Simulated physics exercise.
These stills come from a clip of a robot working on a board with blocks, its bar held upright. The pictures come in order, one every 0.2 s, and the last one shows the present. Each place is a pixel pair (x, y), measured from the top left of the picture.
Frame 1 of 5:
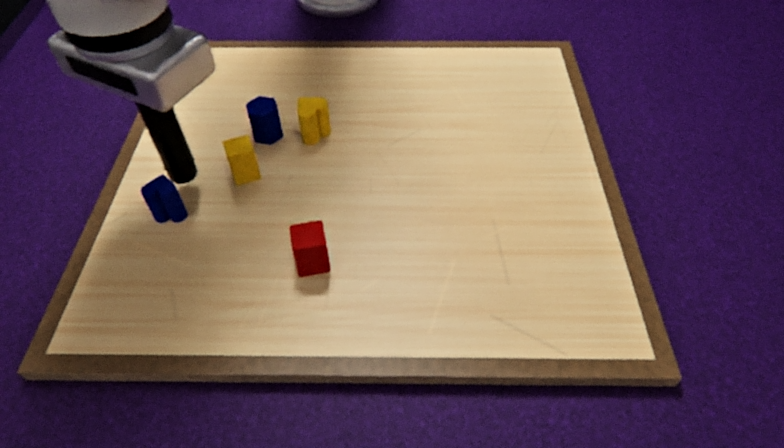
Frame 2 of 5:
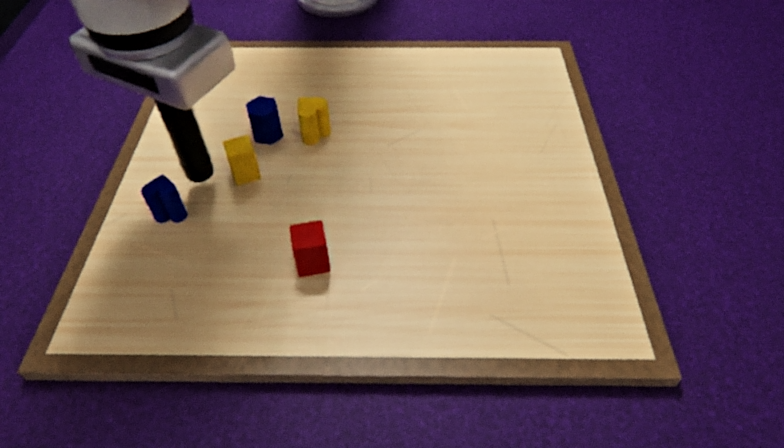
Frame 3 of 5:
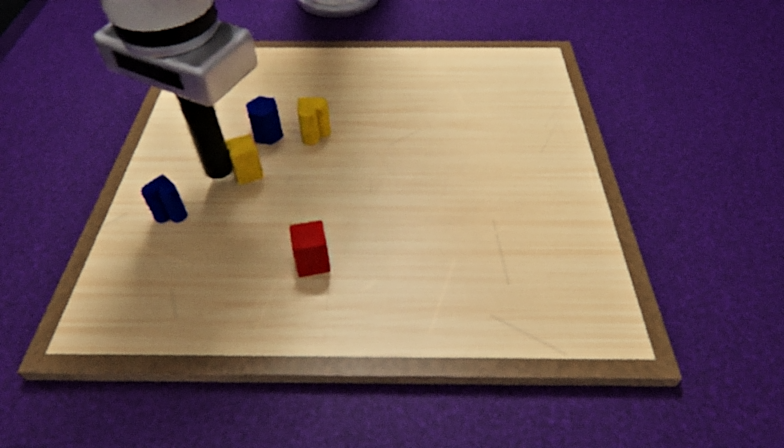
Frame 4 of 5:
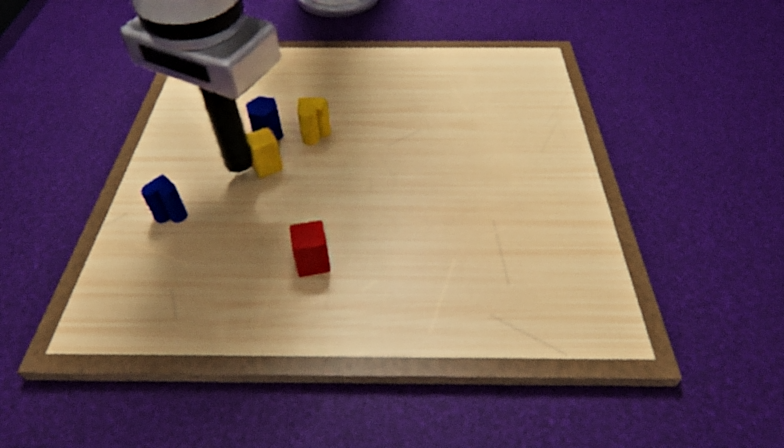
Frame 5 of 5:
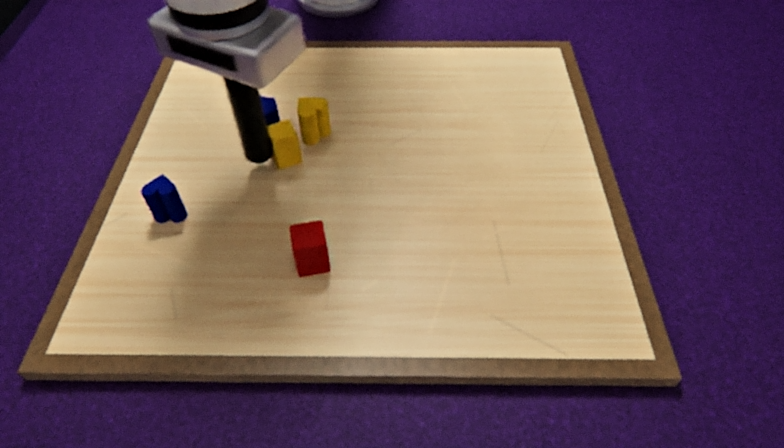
A robot arm with a black bar moved right across the wooden board, reached a small yellow block and pushed it right and slightly away, while the red, blue and other yellow blocks stayed put.
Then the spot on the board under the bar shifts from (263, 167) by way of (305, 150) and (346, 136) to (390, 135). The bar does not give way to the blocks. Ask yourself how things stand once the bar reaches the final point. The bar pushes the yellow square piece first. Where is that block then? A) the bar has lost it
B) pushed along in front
B: Pushed along in front.
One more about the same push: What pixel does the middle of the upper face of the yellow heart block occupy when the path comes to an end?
The top centre is at (334, 92).
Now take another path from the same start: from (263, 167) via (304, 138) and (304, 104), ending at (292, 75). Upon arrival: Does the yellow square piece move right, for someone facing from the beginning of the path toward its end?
I'd say yes.
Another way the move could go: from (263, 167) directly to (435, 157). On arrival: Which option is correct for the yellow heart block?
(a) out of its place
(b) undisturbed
Option a.
What follows on the original path. One third of the way, bar (303, 138); yellow square piece (326, 115); yellow heart block (328, 95), turned 60° anticlockwise.
Two thirds of the way, bar (345, 124); yellow square piece (370, 104), turned 20° clockwise; yellow heart block (334, 92), turned 100° anticlockwise.
At the end, bar (390, 123); blue hexagon unmoved; yellow square piece (414, 100); yellow heart block (334, 92), turned 100° anticlockwise.
